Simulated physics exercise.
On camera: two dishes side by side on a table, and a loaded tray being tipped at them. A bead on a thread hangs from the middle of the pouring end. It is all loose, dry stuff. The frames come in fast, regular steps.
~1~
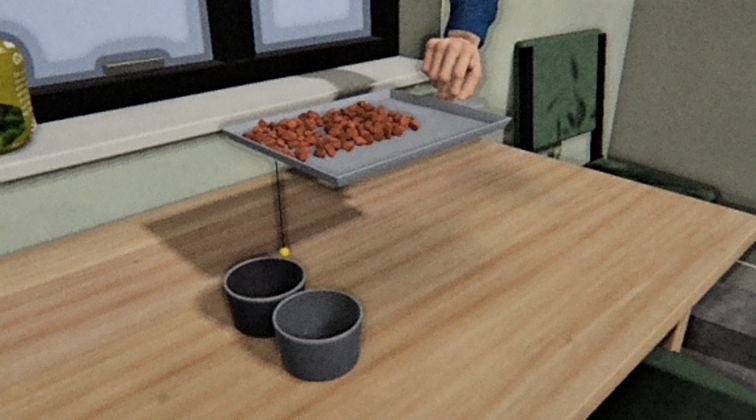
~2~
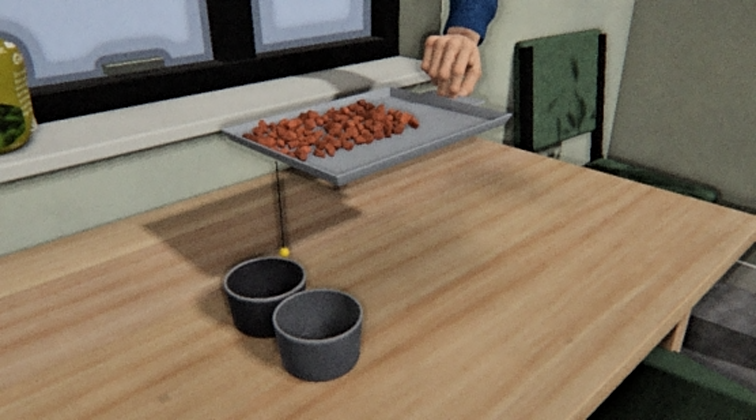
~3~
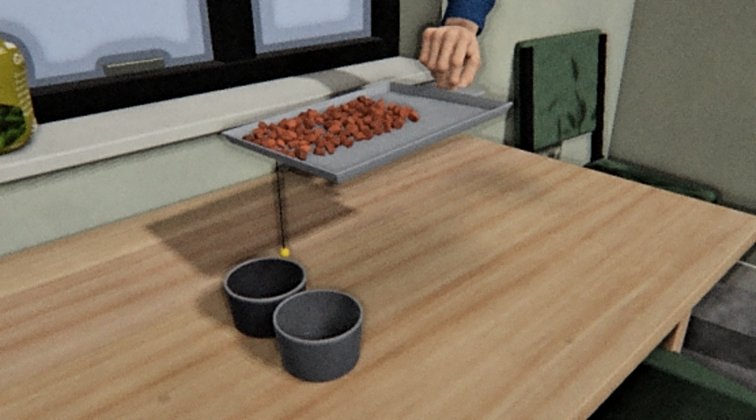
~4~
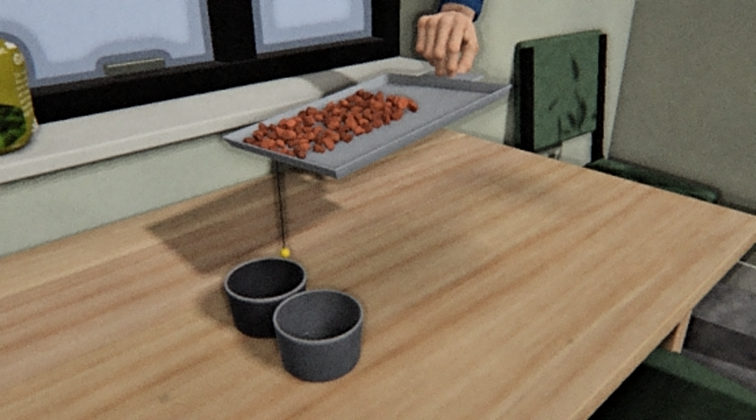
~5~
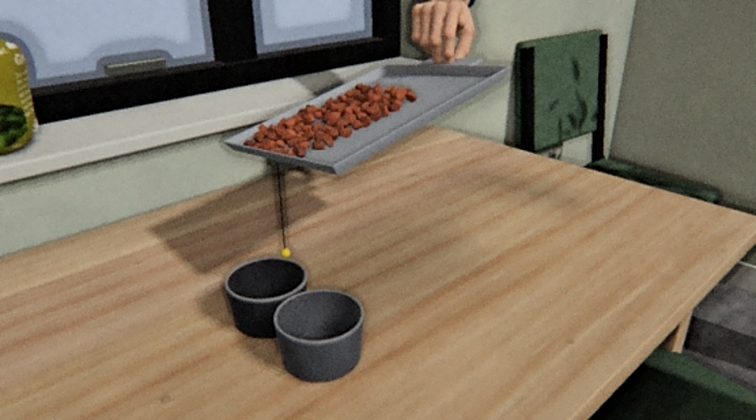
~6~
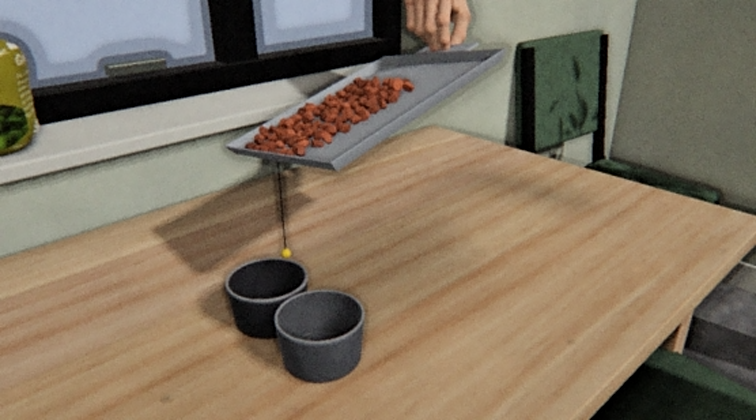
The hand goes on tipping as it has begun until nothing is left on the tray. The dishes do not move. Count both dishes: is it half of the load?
They take under half between them.
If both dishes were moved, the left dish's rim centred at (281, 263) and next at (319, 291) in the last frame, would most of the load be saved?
First less than half, then under half.
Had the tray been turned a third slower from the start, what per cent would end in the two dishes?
Some 0 per cent.
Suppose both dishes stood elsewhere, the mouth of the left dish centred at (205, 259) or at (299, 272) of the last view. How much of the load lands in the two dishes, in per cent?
The first gives 20 %, the second 0 %.
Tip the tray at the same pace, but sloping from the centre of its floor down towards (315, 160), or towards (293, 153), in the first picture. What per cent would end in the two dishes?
The first gives 70 %, the second 40 %.
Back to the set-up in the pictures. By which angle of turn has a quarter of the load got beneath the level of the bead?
Roughly 75°.
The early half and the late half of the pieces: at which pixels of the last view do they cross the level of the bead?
The first part at (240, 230); the rest at (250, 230).
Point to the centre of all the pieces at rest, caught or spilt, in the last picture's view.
Near (232, 274).
Soon after the last picture, tray tipped steeply; most on the tray; about a quarter in the air.
A little later, tray tipped past a quarter turn; a small part in the left dish; nearly all outside both.
Later still, tray tipped past a quarter turn; a small part in the left dish; nearly all outside both.
At rest, tray tipped past a quarter turn; none in the right dish; a small part in the left dish; nearly all outside both.
